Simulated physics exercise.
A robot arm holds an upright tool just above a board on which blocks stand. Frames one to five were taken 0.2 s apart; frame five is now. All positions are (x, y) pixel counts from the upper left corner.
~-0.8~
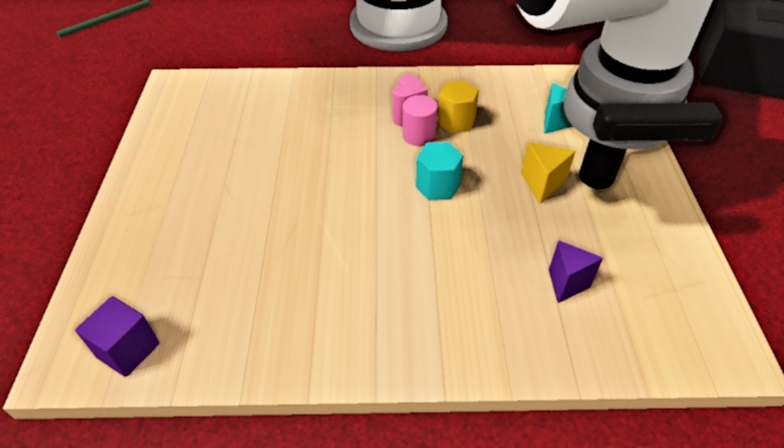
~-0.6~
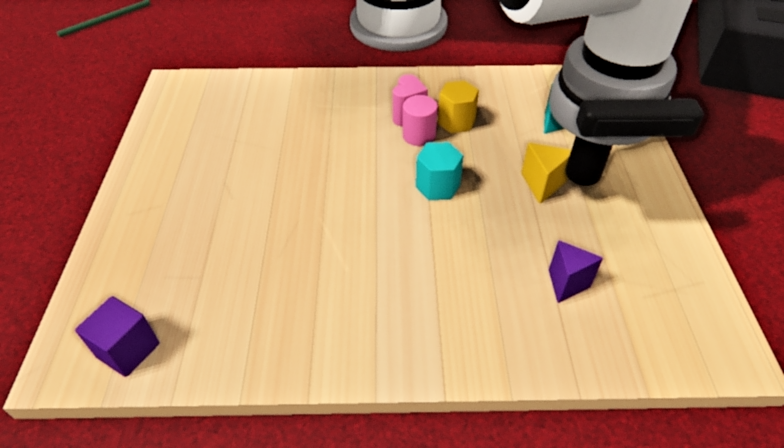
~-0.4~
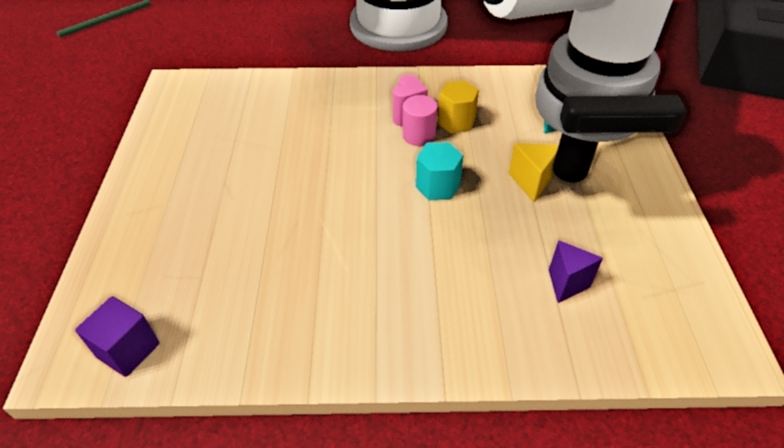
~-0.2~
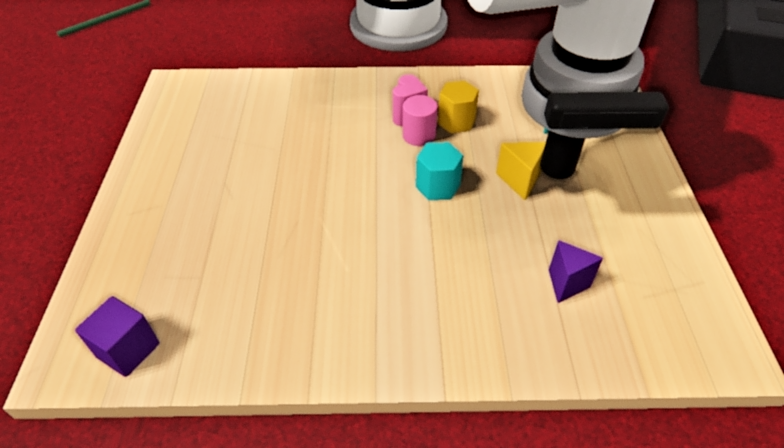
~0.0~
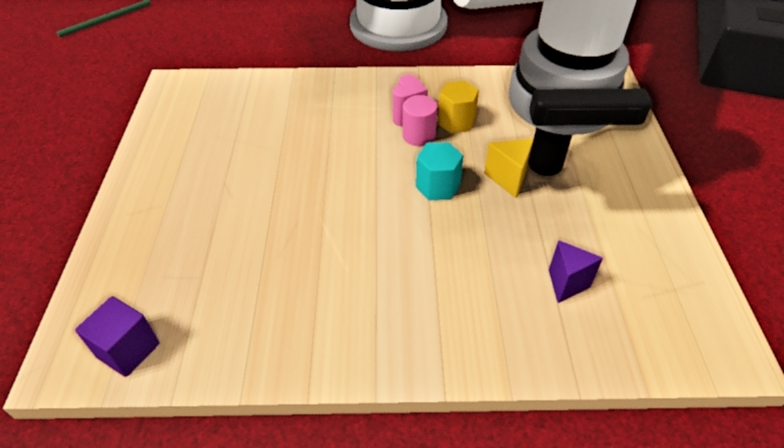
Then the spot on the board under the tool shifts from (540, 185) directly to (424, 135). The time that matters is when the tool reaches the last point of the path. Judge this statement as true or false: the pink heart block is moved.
My answer: True.
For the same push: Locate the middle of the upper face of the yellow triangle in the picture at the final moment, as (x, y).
Just about (426, 130).
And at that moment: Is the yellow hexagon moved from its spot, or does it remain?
It keeps its spot.
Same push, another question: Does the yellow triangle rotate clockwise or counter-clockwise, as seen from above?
Seen from above, counterclockwise.
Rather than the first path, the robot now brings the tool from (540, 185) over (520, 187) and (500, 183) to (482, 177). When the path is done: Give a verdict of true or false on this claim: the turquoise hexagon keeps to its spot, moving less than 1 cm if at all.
It is false.
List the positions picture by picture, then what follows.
The first picture shows tool tip at (596, 179); block tops, pink heart block at (409, 85); pink circular block at (420, 105); yellow hexagon at (460, 91); yellow triangle at (551, 155).
The second picture shows tool at (582, 175); blocks unchanged.
The third picture shows tool at (570, 172); yellow triangle at (539, 152).
The fourth picture shows tool at (557, 169); yellow triangle at (527, 151).
The fifth picture shows tool at (545, 166); pink heart block at (409, 85); pink circular block at (420, 105); yellow hexagon at (460, 91); yellow triangle at (515, 149).
On the path given first. One third of the way, tool at (502, 148); yellow triangle at (472, 137), turned 35° anticlockwise.
Two thirds of the way, tool at (462, 131); yellow triangle at (436, 129), turned 55° anticlockwise.
At the end, tool at (425, 116); pink heart block at (400, 80), turned 40° clockwise; pink circular block at (393, 98); yellow hexagon in place; yellow triangle at (426, 130), turned 70° anticlockwise.
